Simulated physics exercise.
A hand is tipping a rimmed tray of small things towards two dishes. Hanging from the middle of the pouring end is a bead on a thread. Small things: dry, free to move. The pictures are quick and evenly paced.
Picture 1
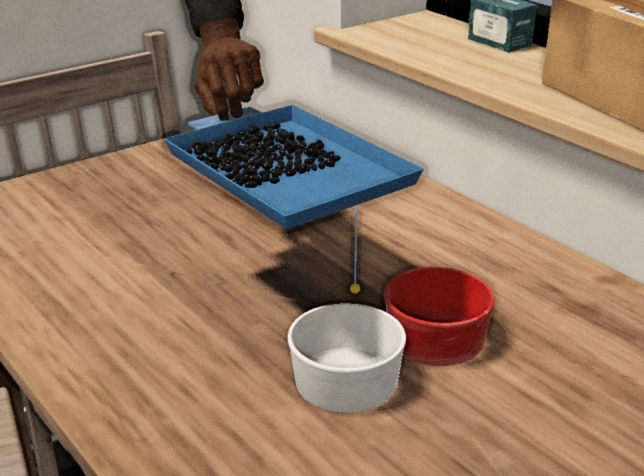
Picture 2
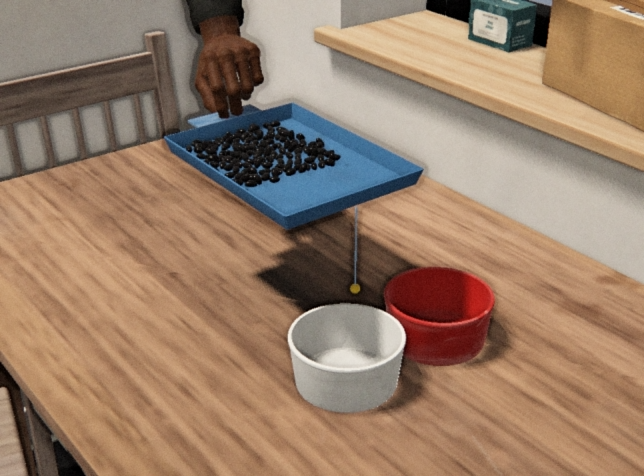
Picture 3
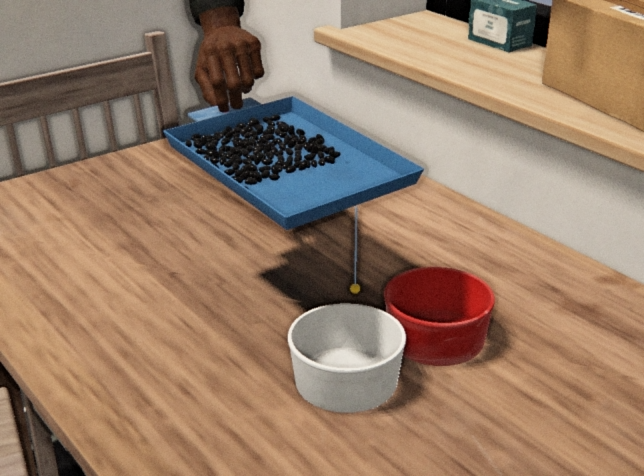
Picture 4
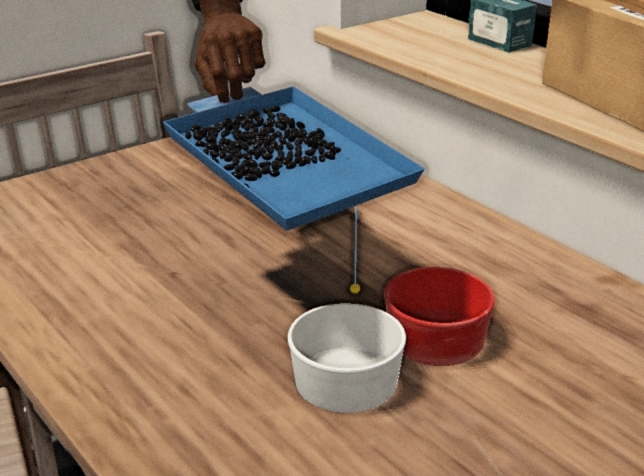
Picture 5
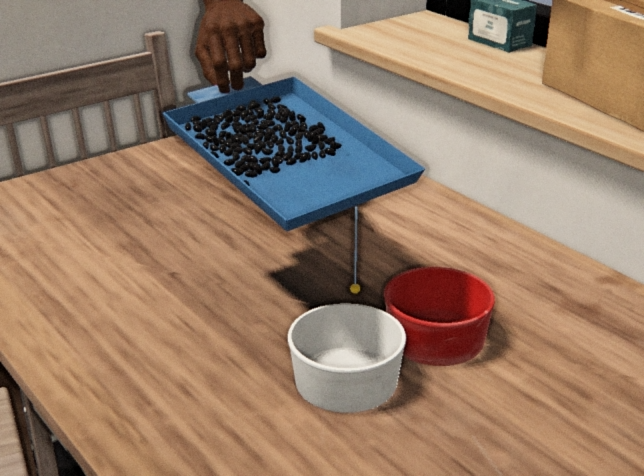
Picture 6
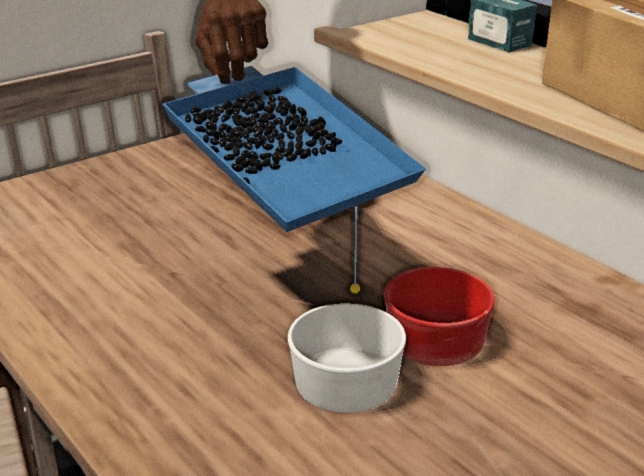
At a wooden table, a hand slowly tilts a blue tray of black beans.
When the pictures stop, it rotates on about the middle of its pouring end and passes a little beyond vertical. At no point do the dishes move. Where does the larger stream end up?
It ends up in the left-hand dish.
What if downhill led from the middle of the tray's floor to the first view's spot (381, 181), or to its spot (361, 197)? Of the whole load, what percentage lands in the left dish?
First heading roughly 0 %, second roughly 30 %.
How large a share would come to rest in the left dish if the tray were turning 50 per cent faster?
Share: Around 70%.
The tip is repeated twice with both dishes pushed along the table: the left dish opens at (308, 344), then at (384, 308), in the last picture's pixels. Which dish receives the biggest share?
At the first spot the left-side one comes out ahead, at the second spot the left-side one.
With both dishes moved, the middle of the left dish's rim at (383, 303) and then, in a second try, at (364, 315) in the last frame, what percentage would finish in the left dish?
About 30 per cent first, then about 40 per cent.
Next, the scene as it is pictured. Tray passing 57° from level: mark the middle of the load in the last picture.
Centre estimate: (324, 177).
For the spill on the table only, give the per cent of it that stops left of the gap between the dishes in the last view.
That's roughly 50 per cent of the pieces.
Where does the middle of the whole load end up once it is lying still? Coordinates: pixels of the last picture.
(351, 378).
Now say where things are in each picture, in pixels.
Corners of the pouring end at (287, 212) and (416, 168), level; middle of the load at (258, 156), black beans; left dish at (383, 381); right dish at (475, 336); bead on its thread at (355, 289), in the first picture.
Corners of the pouring end at (287, 212) and (417, 168), level; middle of the load at (258, 154), in the second picture.
Corners of the pouring end at (287, 213) and (417, 168), tipped barely, lowest at the left corner; middle of the load at (258, 150), in the third picture.
Corners of the pouring end at (287, 214) and (417, 168), tipped a little, lowest at the left corner; middle of the load at (258, 143), in the fourth picture.
Corners of the pouring end at (288, 216) and (418, 168), tipped a little, lowest at the left corner; middle of the load at (258, 137), in the fifth picture.
Corners of the pouring end at (288, 217) and (419, 167), tipped a little, lowest at the left corner; middle of the load at (259, 131); left dish at (383, 381); right dish at (475, 336), in the sixth picture.
Soon, tray tipped steeply; nearly all on the tray; a stray few in the air.
A while on, tray tipped right over; about a third on the tray; about a third in the left dish; a stray few in the right dish; a stray few outside both; about a third in the air.
Towards the end, tray tipped past a quarter turn; most in the left dish; a small part in the right dish; a small part outside both.
Finally, tray tipped past a quarter turn; most in the left dish; a small part in the right dish; a small part outside both.
